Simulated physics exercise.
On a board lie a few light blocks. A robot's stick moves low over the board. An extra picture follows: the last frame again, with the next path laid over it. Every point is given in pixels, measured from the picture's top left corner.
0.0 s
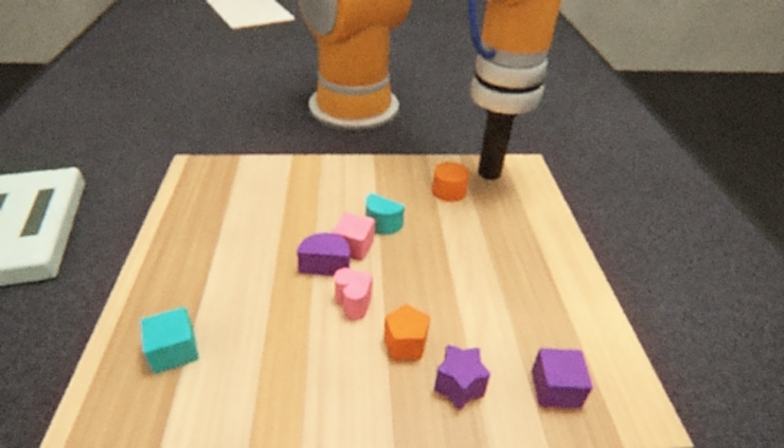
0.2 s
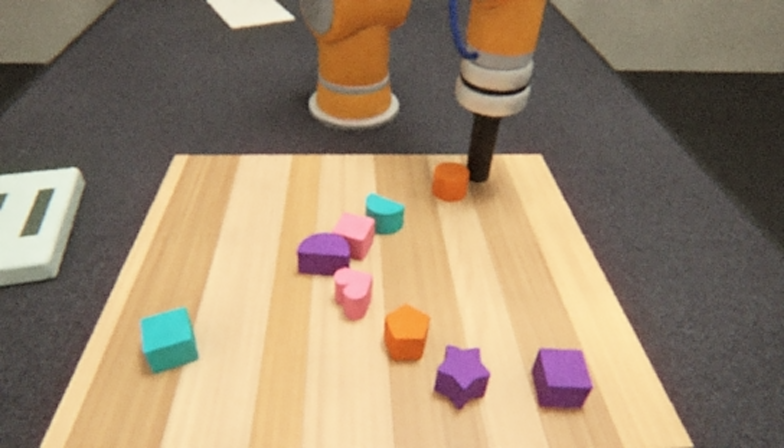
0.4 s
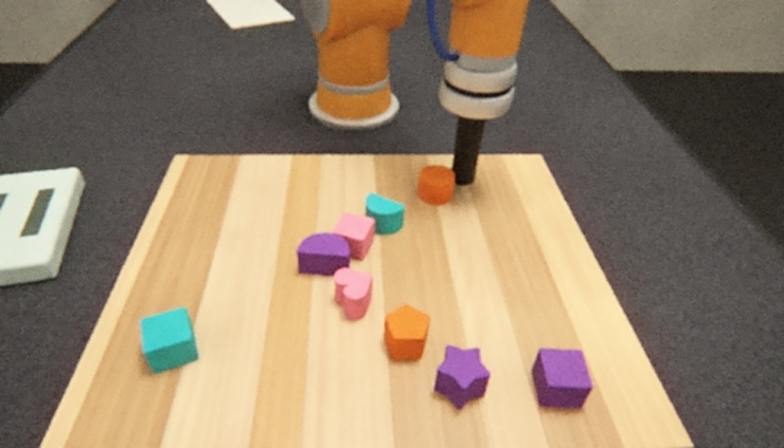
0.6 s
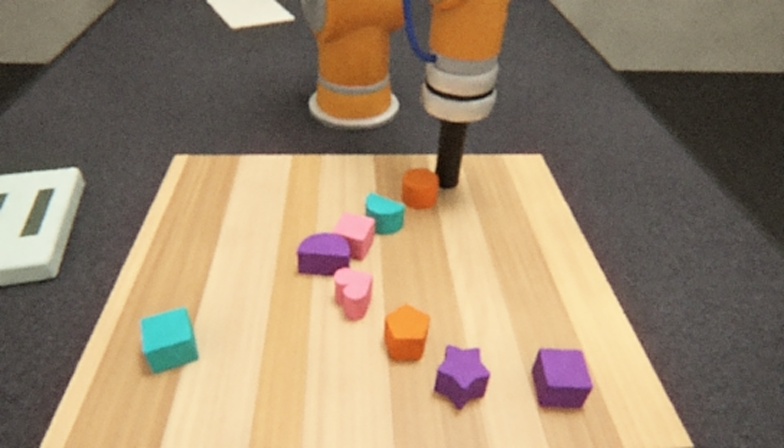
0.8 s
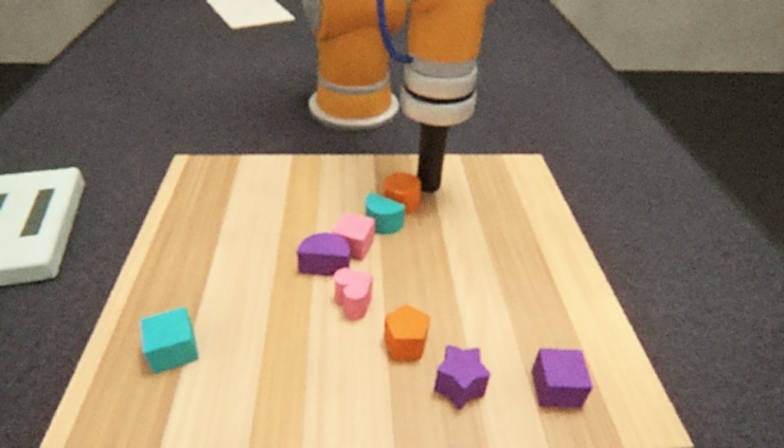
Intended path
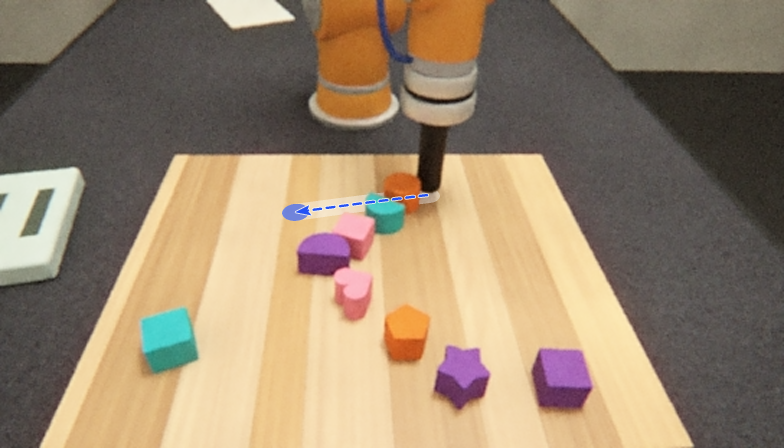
A pale striped wooden board lies on a dark grey surface, seen from a fixed view in front and slightly above. On it are an orange disc near the far edge, turquoise, pink and purple blocks around the middle, a turquoise cube at left, and an orange pentagon, purple star and purple cube nearer. An orange robot arm moves its black stick left to the disc, then pushes it a short way left, up beside the turquoise D-shaped block.
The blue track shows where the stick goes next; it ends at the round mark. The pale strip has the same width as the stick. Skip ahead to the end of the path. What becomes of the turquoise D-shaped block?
It moves.
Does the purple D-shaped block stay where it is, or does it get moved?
That block will keep its spot.
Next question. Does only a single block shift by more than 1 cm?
No.
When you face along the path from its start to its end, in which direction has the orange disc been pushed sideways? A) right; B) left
It's B.
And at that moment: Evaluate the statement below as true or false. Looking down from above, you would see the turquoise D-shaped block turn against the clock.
That is true.
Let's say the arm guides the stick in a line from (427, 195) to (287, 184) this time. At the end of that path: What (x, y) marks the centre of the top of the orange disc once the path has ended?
The middle of its upper face should be somewhere near (360, 187).
The line goes straight from (427, 195) to (296, 212).
What follows on the original path. One third of the way, stick (385, 192); turquoise D-shaped block (376, 210), turned 45° anticlockwise; orange disc (362, 192).
Two thirds of the way, stick (341, 197); pink square (354, 227); turquoise D-shaped block (376, 210), turned 55° anticlockwise; orange disc (330, 204).
At the end, stick (295, 204); purple D-shaped block unmoved; pink square (354, 227); turquoise D-shaped block (376, 210), turned 55° anticlockwise; orange disc (323, 208).
